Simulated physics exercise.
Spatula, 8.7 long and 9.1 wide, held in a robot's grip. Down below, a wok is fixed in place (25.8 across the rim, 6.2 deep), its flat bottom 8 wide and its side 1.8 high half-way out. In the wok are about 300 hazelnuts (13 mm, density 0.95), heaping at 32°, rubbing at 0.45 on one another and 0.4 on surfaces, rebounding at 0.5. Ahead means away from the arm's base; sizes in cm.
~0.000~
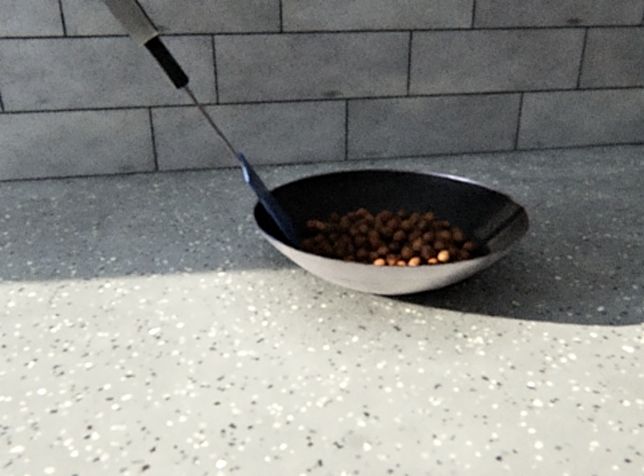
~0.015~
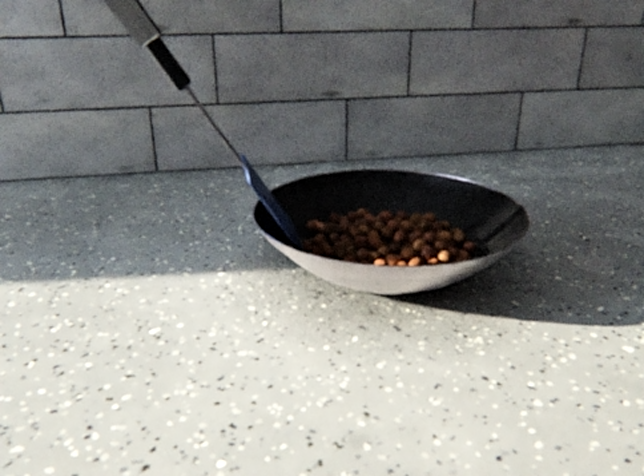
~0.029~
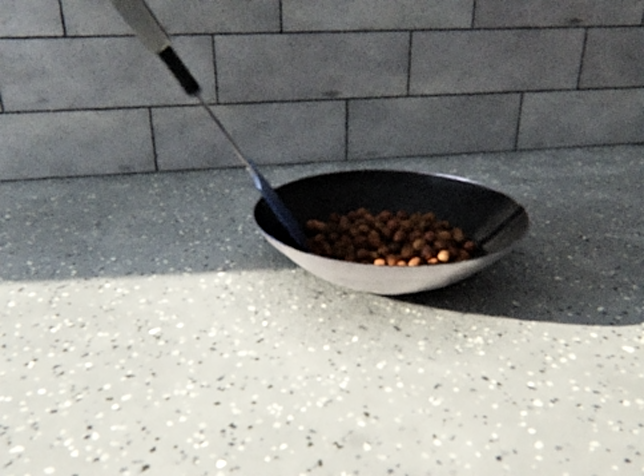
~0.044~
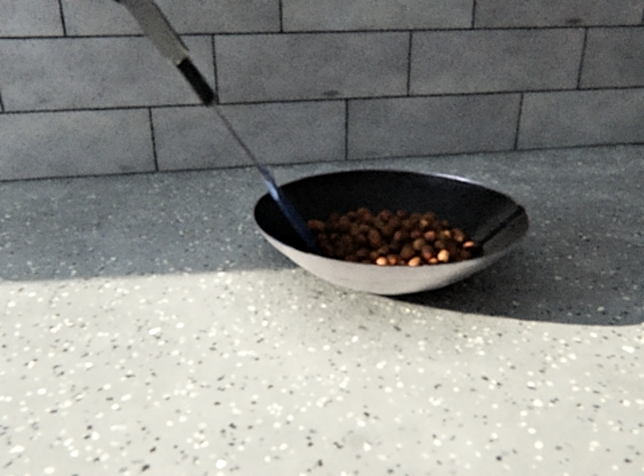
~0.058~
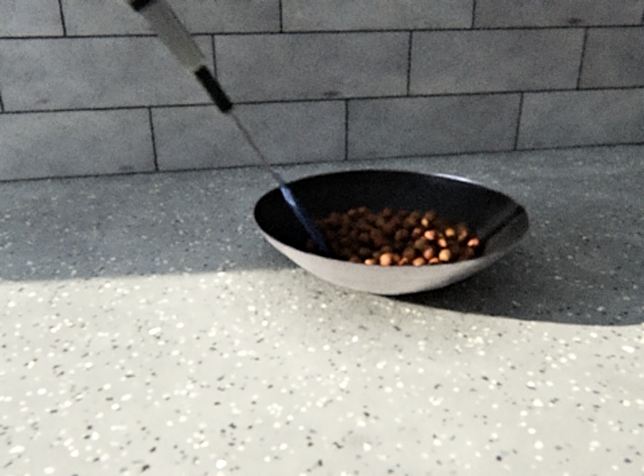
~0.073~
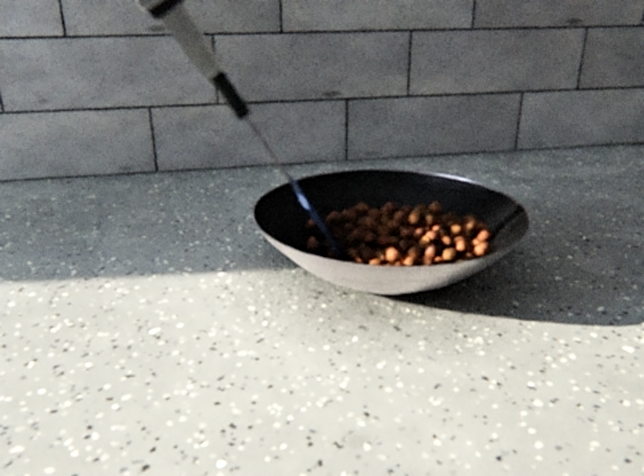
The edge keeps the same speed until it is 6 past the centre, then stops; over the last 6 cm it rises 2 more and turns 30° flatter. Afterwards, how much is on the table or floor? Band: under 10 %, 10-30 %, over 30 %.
10-30 %.
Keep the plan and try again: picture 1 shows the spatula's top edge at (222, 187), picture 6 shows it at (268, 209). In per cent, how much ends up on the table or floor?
Around 10 per cent finishes on the table or floor.
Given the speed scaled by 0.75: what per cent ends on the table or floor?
Estimate: Approx. 10 %.
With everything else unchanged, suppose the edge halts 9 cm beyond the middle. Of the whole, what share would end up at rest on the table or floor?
In that case about 55 percent ends on the table or floor.
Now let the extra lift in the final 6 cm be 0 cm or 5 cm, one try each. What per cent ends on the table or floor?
You'd get some 20 per cent with the first setting and some 25 per cent with the second.
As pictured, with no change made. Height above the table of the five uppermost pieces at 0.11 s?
6 cm.
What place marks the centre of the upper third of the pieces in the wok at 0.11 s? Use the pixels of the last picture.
I'd point to about (422, 222).
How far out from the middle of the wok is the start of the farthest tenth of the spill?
Seen from above, roughly 35 cm.
After 0.11 s, sloping 57°, highest piece 6 above the table; 297 in the wok.
After 0.15 s, sloping 46°, highest piece 7 above the table; 297 in the wok.
After 0.36 s, sloping 28°, highest piece 8 above the table; 245 in the wok, 34 on the table or floor, 18 on the blade or in flight.
After 1.41 s, sloping 28°, highest piece 6 above the table; 244 in the wok, 53 on the table or floor.
At rest, 244 in the wok, 53 on the table or floor. That is 18 % on the table or floor.
